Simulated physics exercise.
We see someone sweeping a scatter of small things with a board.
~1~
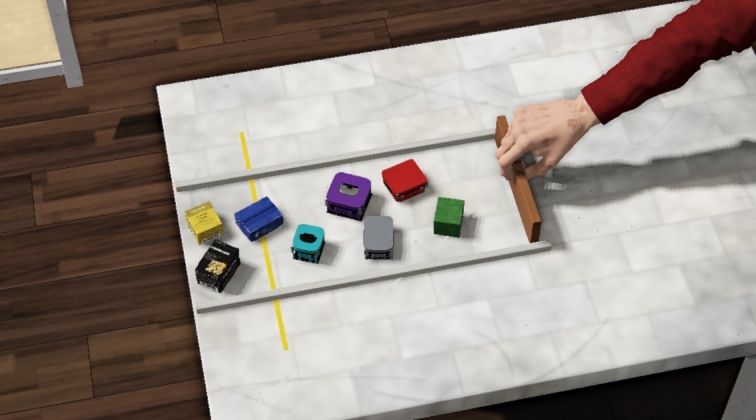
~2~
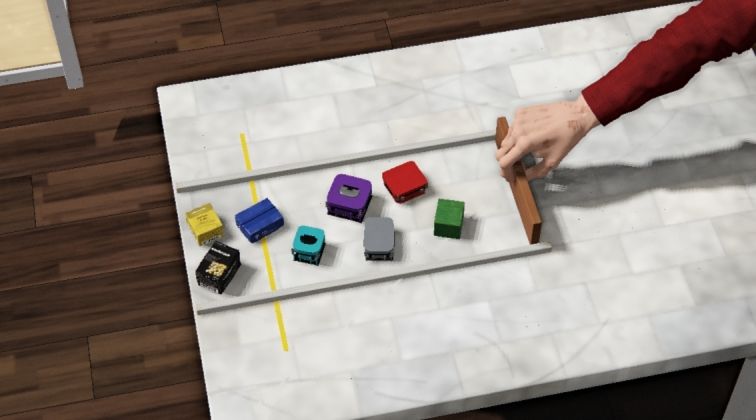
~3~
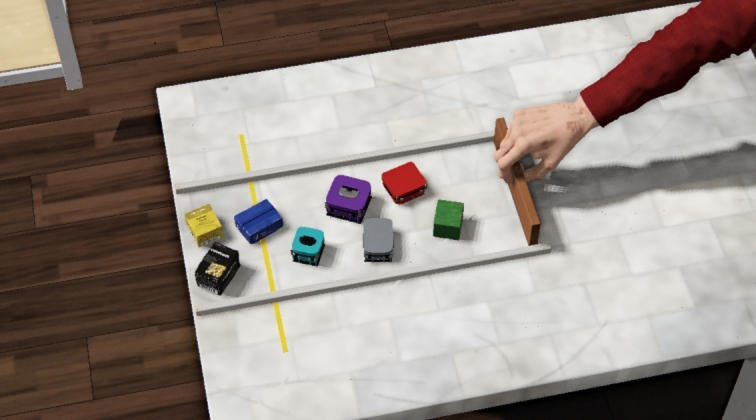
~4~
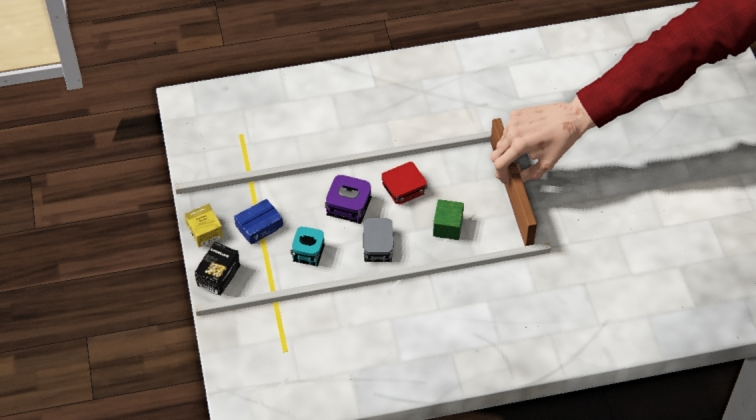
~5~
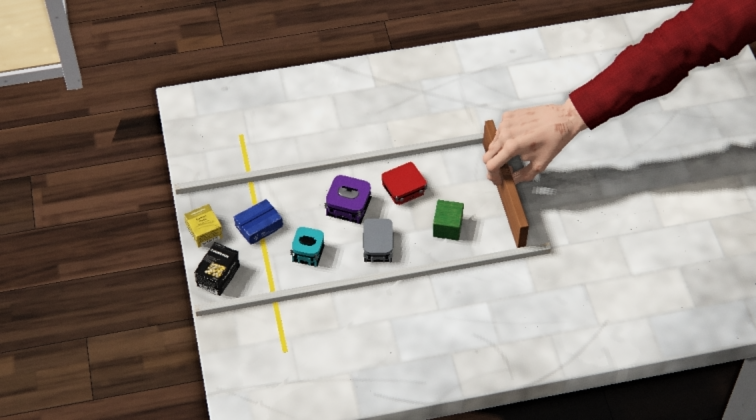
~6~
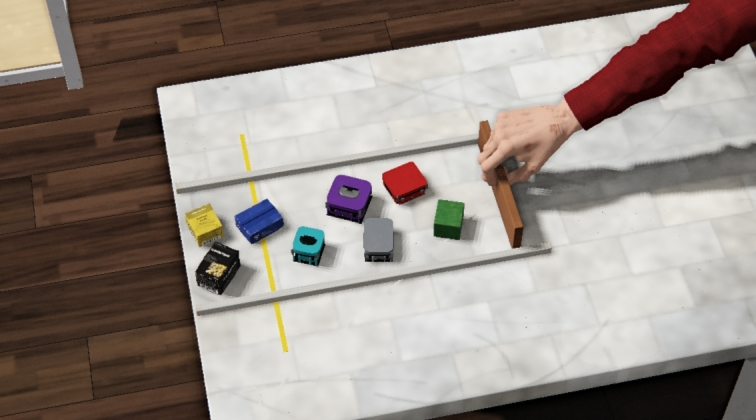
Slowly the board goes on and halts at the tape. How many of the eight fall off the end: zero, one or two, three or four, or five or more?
Here the number that fall off is three or four.
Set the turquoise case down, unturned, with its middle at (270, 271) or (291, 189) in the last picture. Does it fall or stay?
In that order, it stays on; remains up.
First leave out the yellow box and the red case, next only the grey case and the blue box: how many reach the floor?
Fallen: 1, and 1 in the other try.
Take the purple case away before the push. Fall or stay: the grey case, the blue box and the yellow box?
The grey case is kept, the blue box is kept, the yellow box falls.
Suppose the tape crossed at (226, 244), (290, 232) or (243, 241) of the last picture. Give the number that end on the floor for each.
Down on the floor: 5, 1 and 4.
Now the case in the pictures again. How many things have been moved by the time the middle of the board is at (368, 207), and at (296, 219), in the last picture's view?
At the one place 5, at the other 8.
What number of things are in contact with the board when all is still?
The number is 2.
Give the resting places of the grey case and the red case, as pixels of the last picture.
The grey case stops around (227, 270); the red case around (239, 208).
A little later, none off yet; yellow box at rest near (204, 225); black box at rest near (218, 268); blue box at rest near (259, 221).
Next, none off yet; yellow box tilted a little near (170, 233); black box shifted a little near (207, 272); blue box shifted about its own width near (211, 235).
When it is over, the number that fall off is three or four; down, blue box, black box and yellow box.
